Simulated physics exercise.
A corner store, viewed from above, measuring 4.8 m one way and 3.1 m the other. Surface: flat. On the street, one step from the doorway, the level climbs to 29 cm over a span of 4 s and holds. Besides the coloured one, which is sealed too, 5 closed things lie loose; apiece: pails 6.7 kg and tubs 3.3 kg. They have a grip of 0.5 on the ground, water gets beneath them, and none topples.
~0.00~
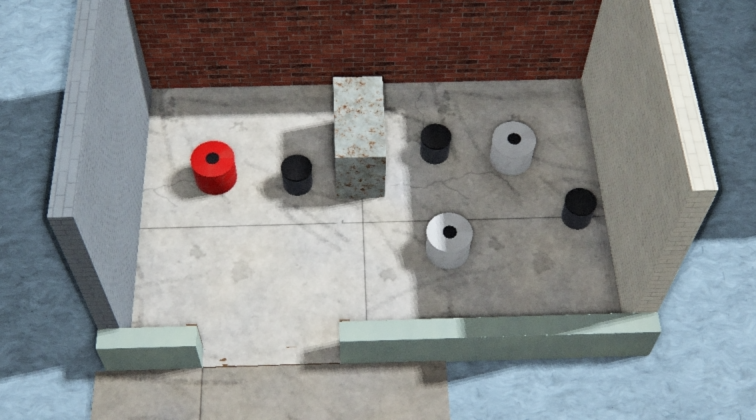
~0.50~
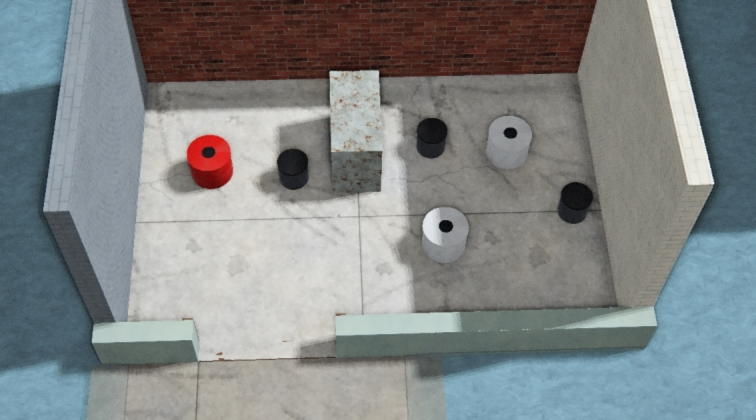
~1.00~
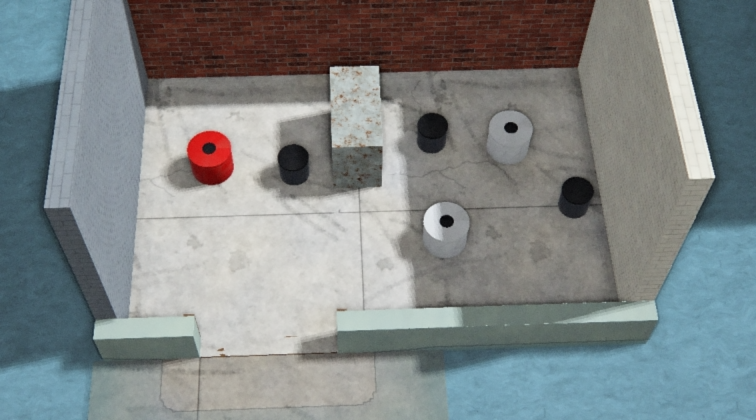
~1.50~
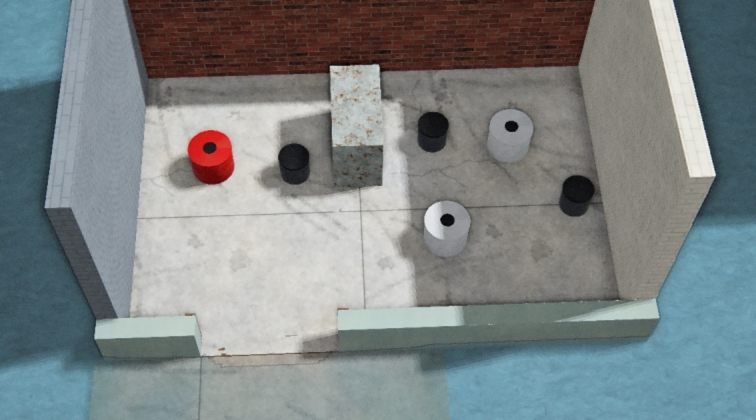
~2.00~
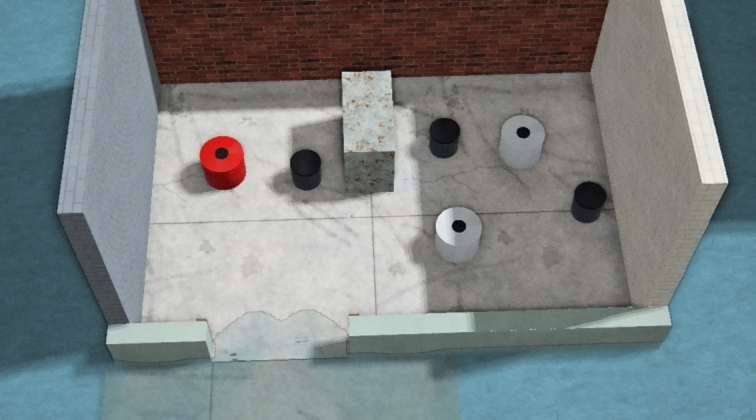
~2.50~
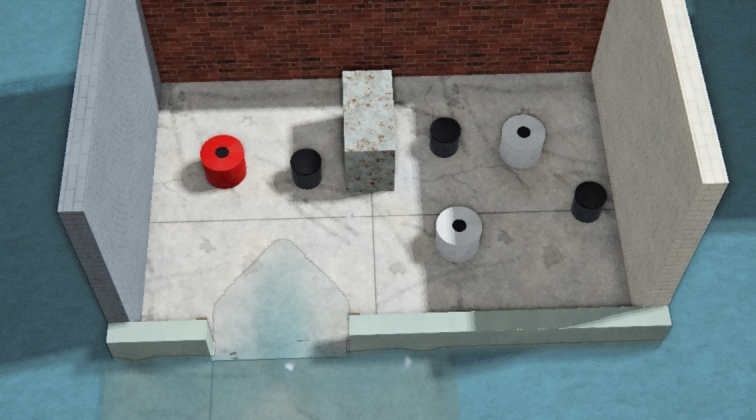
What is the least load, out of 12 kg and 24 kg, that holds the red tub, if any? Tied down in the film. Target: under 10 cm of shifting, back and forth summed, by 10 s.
The least is neither of them.
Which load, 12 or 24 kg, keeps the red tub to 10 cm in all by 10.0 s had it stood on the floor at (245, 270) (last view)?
The answer: No weight will do.
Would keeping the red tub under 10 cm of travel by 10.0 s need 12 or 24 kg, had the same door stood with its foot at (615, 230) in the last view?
Then no mass works.
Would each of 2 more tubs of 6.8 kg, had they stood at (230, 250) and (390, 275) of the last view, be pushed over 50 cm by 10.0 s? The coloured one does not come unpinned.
The first comes out above the threshold, the second below the threshold.
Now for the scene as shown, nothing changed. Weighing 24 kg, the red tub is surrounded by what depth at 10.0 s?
Close to 23 cm deep.
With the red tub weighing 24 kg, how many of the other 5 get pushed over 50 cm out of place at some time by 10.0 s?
I make that 4.
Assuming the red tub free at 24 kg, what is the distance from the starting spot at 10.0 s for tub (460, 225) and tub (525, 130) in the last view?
Respectively 50 and 60 cm.
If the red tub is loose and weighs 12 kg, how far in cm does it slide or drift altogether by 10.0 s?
Adding it all up, something like 250 cm.
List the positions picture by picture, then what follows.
In the first picture, the red tub at (212, 159), on the bottom; water covers 0.0 m2; 0 of 6 have shifted.
In the second picture, the red tub at (209, 153), on the bottom; water covers 0.0 m2; 0 of 6 have shifted.
In the third picture, the red tub at (209, 149) rests on the ground; water covers 0.0 m2; 0 of 6 have shifted.
In the fourth picture, the red tub at (210, 148) rests on the ground; 0.0 m2 under water; 0 of 6 have shifted.
In the fifth picture, the red tub at (222, 154), on the bottom; 0.3 m2 under water; 0 of 6 have shifted.
In the sixth picture, the red tub at (222, 153), on the bottom; water covers 1.0 m2; 0 of 6 have shifted.
After 3.5 s the red tub would be 0 cm from its start with 12 kg and 0 cm from its start with 24 kg; 3 cm of water round it then.
After 4.5 s the red tub would be 29 cm from its start with 12 kg and 0 cm from its start with 24 kg; 7 cm of water round it then.
After 7.0 s the red tub would be 66 cm from its start with 12 kg and 25 cm from its start with 24 kg; 18 cm of water round it then.
After 10.0 s the red tub would be 115 cm from its start with 12 kg and 90 cm from its start with 24 kg; 23 cm of water round it then.
